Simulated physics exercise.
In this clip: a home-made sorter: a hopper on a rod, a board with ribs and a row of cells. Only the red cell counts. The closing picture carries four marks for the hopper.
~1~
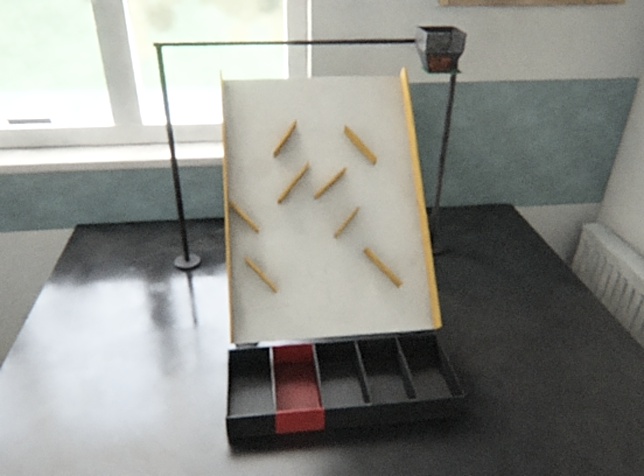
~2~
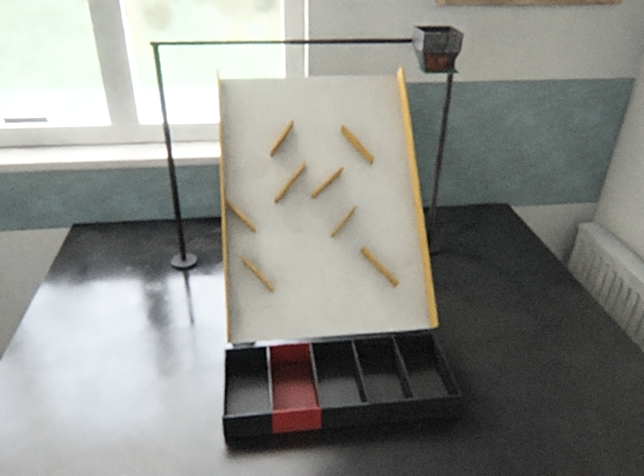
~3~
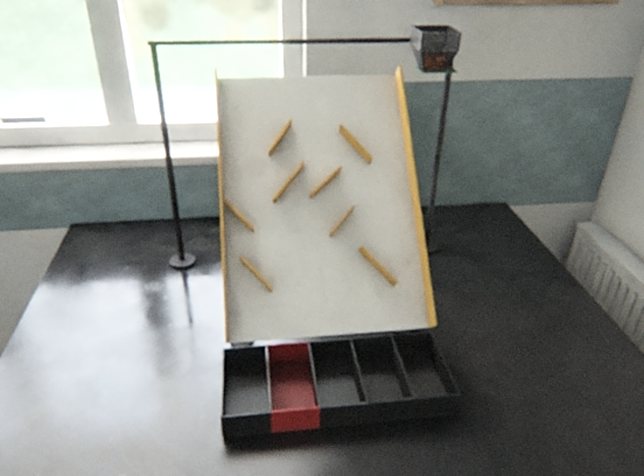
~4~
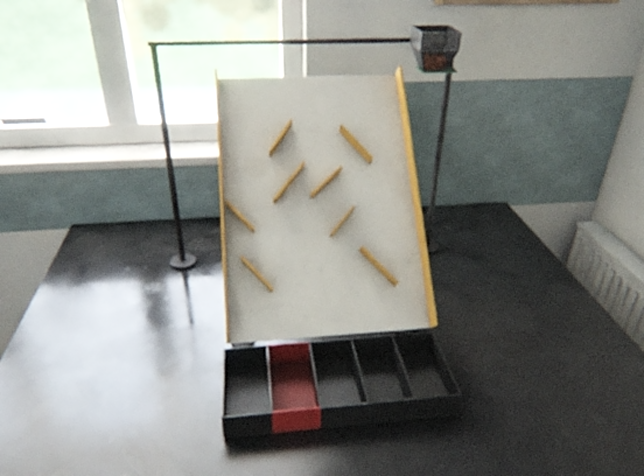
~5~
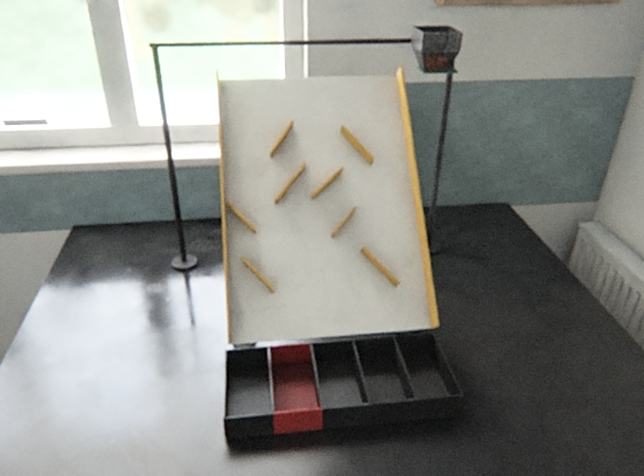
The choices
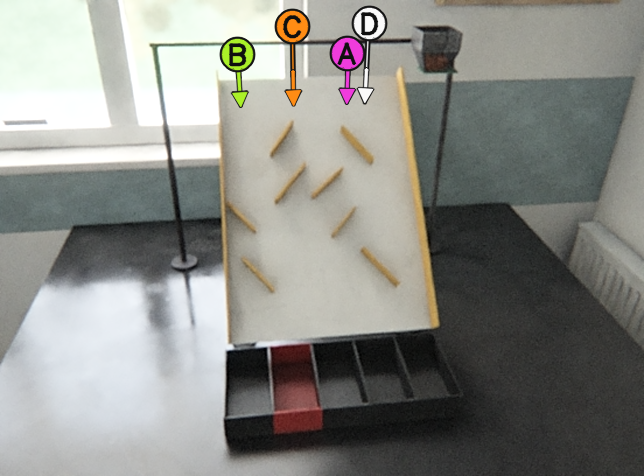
A pale tilted board with yellow edges and slanted yellow ribs stands on a glossy black table, seen from the front and slightly above, with a window at left and a radiator at right. Below it sits a black tray of five cells, the second from left red, while a small dark hopper hangs at upper right on a thin rod. Nothing in the setup moves; only the view drifts very slightly.
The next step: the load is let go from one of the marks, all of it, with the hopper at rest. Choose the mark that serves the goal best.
C works best here.
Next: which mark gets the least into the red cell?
D.
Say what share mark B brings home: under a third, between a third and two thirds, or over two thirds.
It is between a third and two thirds.
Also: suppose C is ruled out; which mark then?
B it is.
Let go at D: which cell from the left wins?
The fifth from the left.
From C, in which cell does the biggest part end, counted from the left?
The second from the left.
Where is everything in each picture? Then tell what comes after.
In the first frame, hopper near (437, 62), clay pellets, door shut.
In the second frame, ribs (271, 151) to (293, 119), (343, 125) to (374, 159), (275, 200) to (306, 161).
In the third frame, ribs (311, 193) to (341, 166), (226, 200) to (254, 229), (332, 233) to (354, 206).
In the fourth frame, ribs (241, 256) to (273, 289), (362, 246) to (398, 283).
In the fifth frame, red cell near (298, 420), number 2 of 5 from the left.
On the marked copy, mark A meets the board at (346, 98); mark B meets the board at (240, 101); mark C meets the board at (293, 99); mark D meets the board at (365, 97).
With A, close to a quarter in the red cell, the bulk in other cells.
With B, close to a third in the red cell, close to half in other cells, a small share held on the board, a small share outside the box.
With C, the bulk in the red cell, a small share in other cells.
With D, none at all in the red cell, all but a few in other cells.
